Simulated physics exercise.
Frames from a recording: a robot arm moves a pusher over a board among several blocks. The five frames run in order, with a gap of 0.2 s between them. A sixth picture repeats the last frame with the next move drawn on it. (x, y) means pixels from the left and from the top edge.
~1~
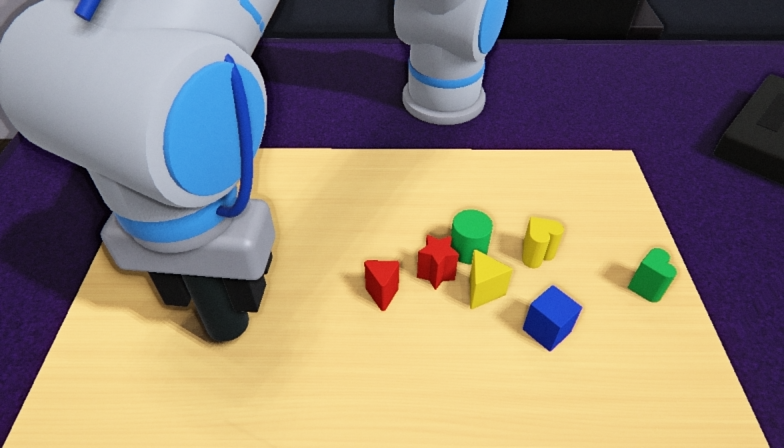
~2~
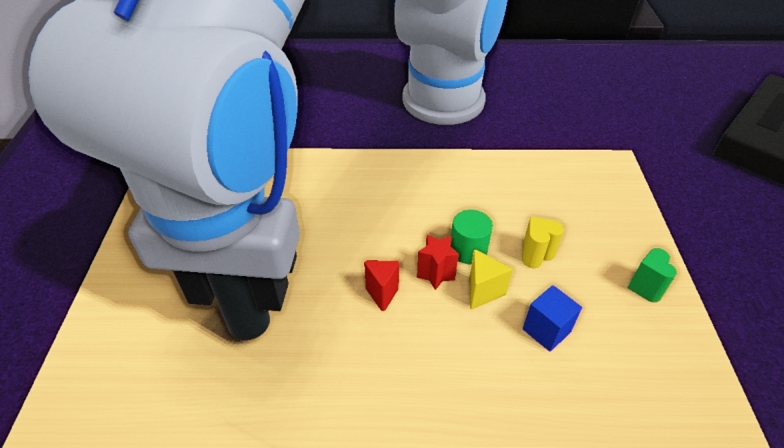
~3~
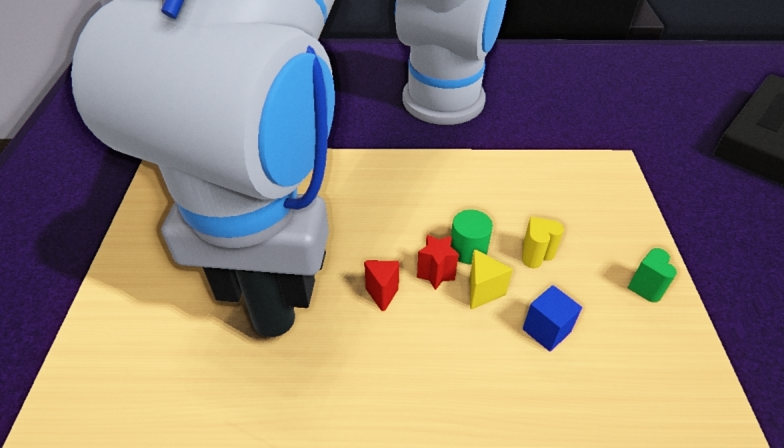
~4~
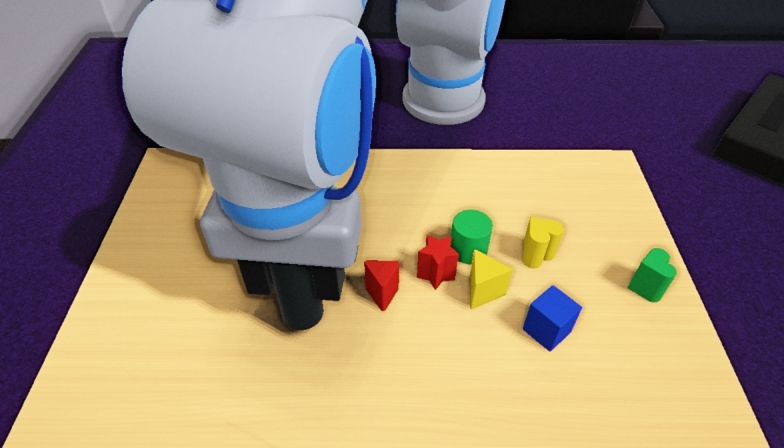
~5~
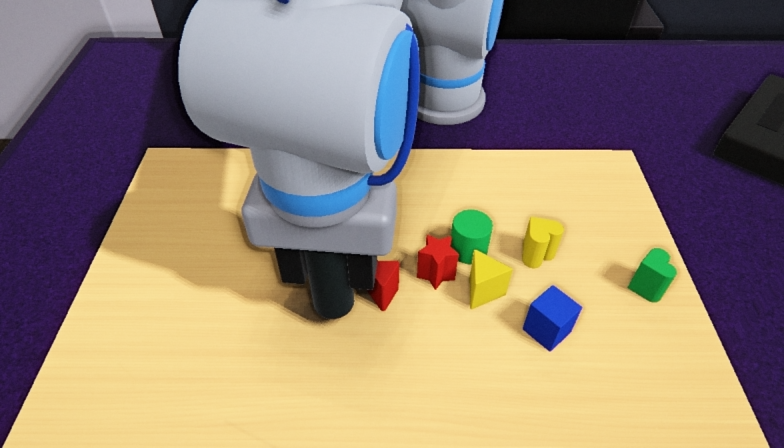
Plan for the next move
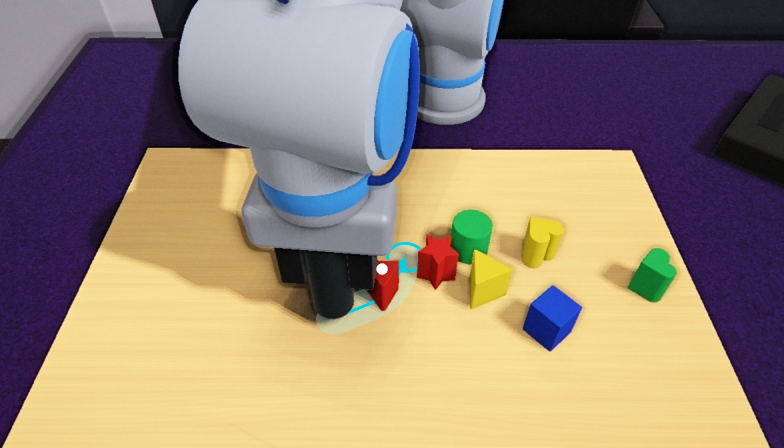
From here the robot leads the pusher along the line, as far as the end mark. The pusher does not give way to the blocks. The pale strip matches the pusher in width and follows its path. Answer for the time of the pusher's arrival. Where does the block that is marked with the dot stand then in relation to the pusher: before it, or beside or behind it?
Expect to find it ahead of the pusher.
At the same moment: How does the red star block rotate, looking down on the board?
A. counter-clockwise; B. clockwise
The one that fits is B, clockwise.
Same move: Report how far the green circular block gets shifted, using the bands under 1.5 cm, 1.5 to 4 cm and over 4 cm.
Shift: Under 1.5 cm.
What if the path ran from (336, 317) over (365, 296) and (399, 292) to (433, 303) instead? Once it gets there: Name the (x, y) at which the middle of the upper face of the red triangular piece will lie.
The spot you're after is about (462, 264) in the image.
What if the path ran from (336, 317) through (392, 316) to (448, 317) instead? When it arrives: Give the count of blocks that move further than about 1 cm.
I'm going with one.
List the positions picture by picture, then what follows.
Pusher tip (229, 325); block tops, red triangular piece (382, 269); red star block (439, 248); green circular block (473, 223); yellow triangular piece (488, 267), in the first picture.
Pusher (250, 324); blocks unchanged, in the second picture.
Pusher (275, 321); blocks unchanged, in the third picture.
Pusher (303, 314); blocks unchanged, in the fourth picture.
Pusher (334, 304); red triangular piece (382, 269); red star block (439, 248); green circular block (473, 223); yellow triangular piece (488, 267), in the fifth picture.
Path on the board, from (336, 317) by way of (370, 304) and (394, 283) to (406, 257); the dot is on the red triangular piece.
On the path given first. One third of the way, pusher (370, 289); red triangular piece (395, 263).
Two thirds of the way, pusher (395, 268); red triangular piece (418, 241), turned 20° anticlockwise; red star block (450, 242), turned 45° clockwise.
At the end, pusher (406, 243); red triangular piece (432, 220); red star block (452, 241), turned 65° clockwise; green circular block (480, 222); yellow triangular piece in place.
